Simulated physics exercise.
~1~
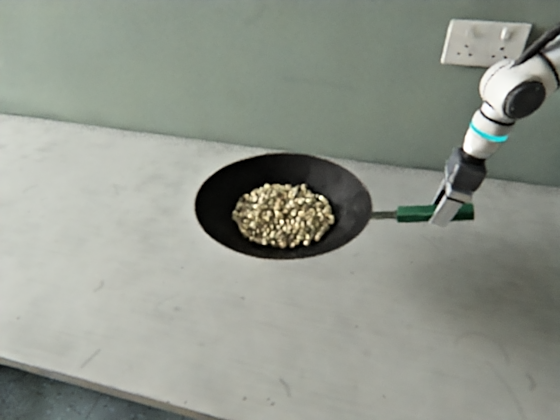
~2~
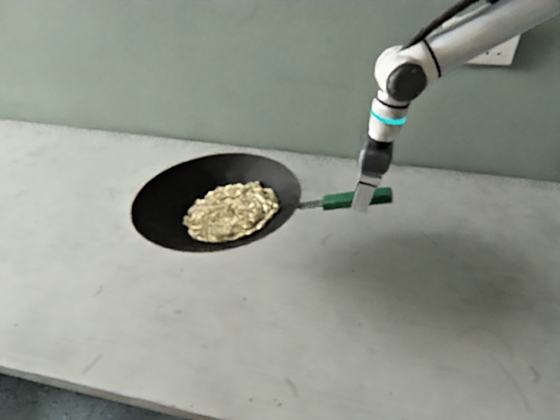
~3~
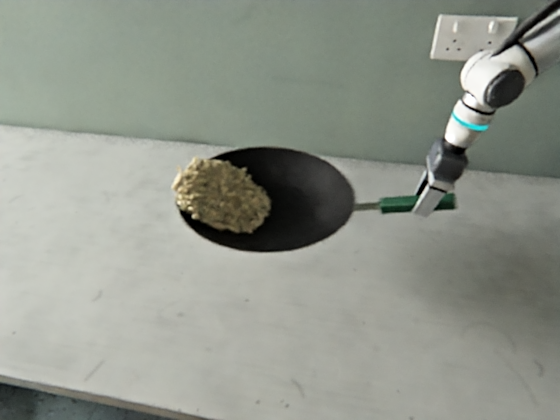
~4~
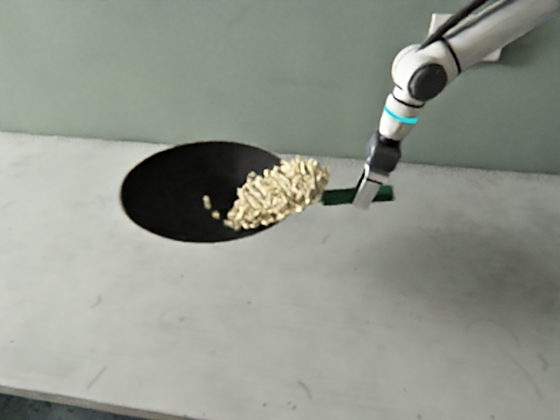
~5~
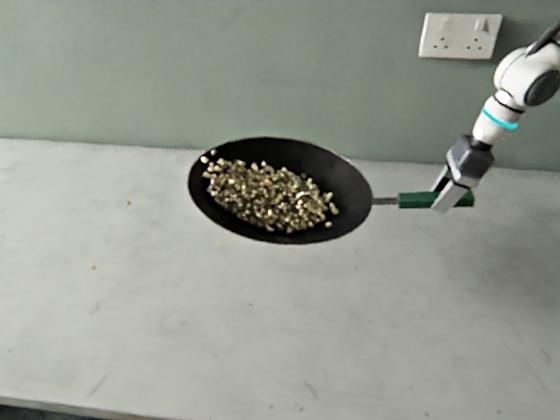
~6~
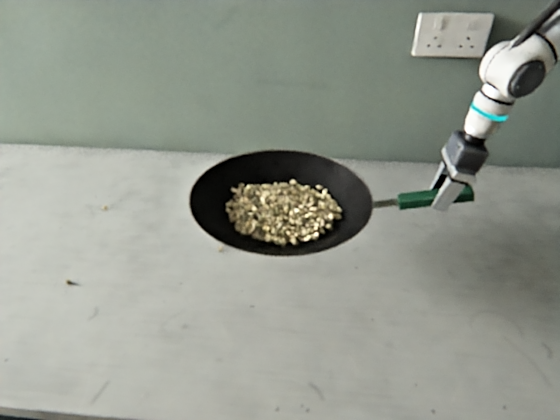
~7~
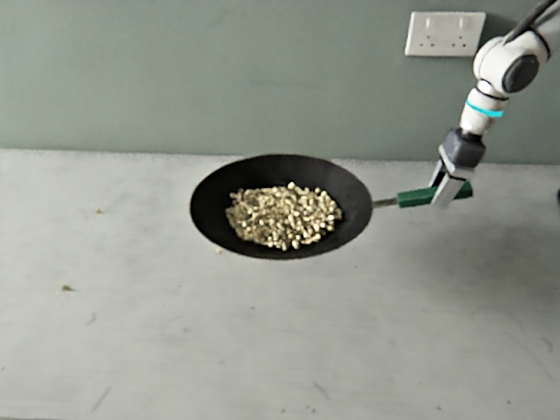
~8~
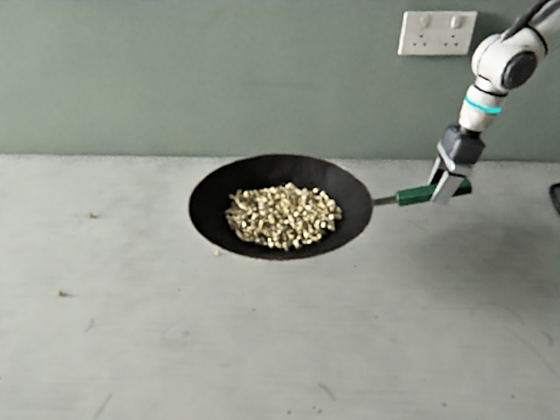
A white robot arm grips a dark wok by its green handle above a pale grey table, with a heap of small, pale dried beans inside. It jerks the wok to the left, then back to the right, and the beans bunch up against the far left side. As the wok swings left again, the beans fly up in a clump toward the handle. The wok returns right and the beans spread across it, while a few specks land on the table. Finally the wok is held still, with nearly all the beans settled in a pile inside.
